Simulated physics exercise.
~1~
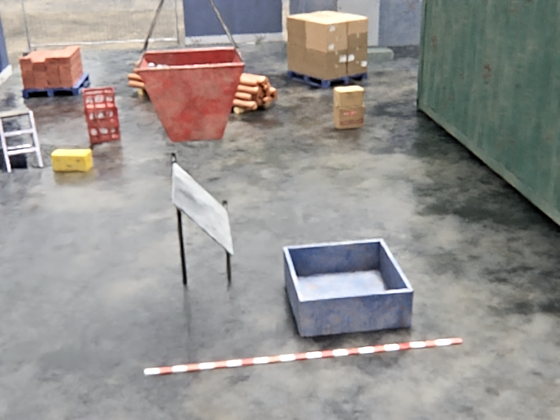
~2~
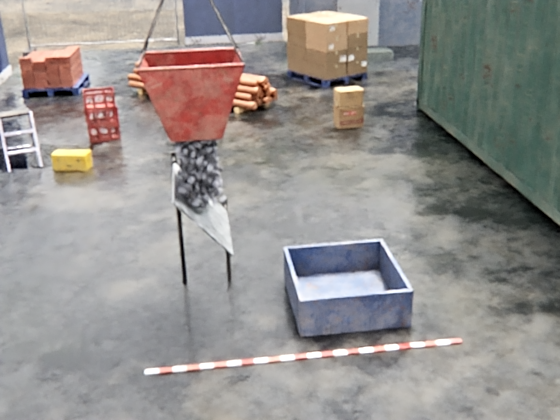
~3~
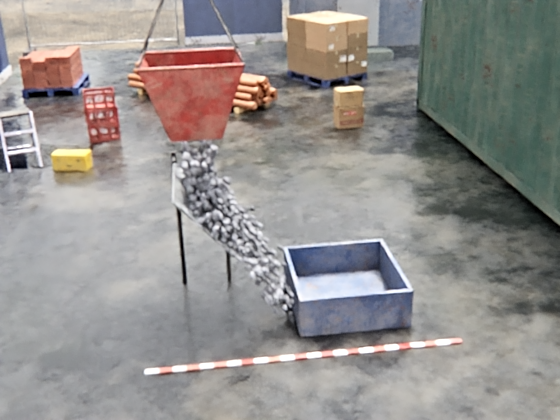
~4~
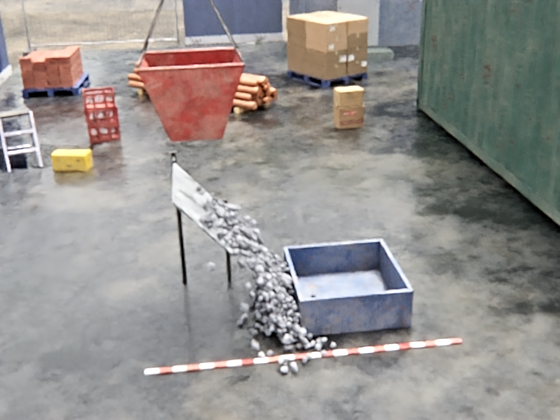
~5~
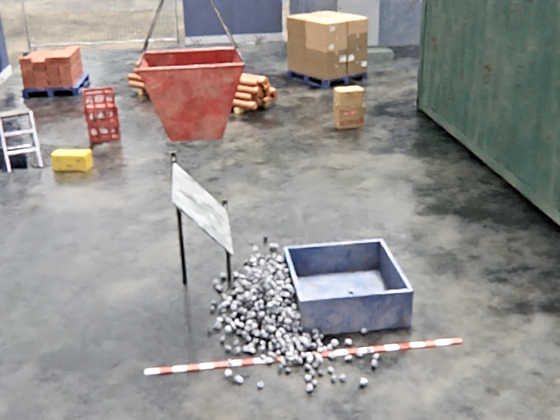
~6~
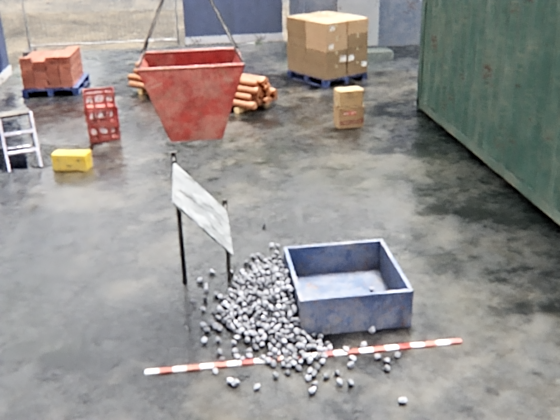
In a concrete yard, grey stones drop from a hanging red hopper onto a tilted steel plate, slide down to the right and fall short of the blue bin, ending heaped on the ground against its left side, some scattered across the striped staff, the bin looking empty.
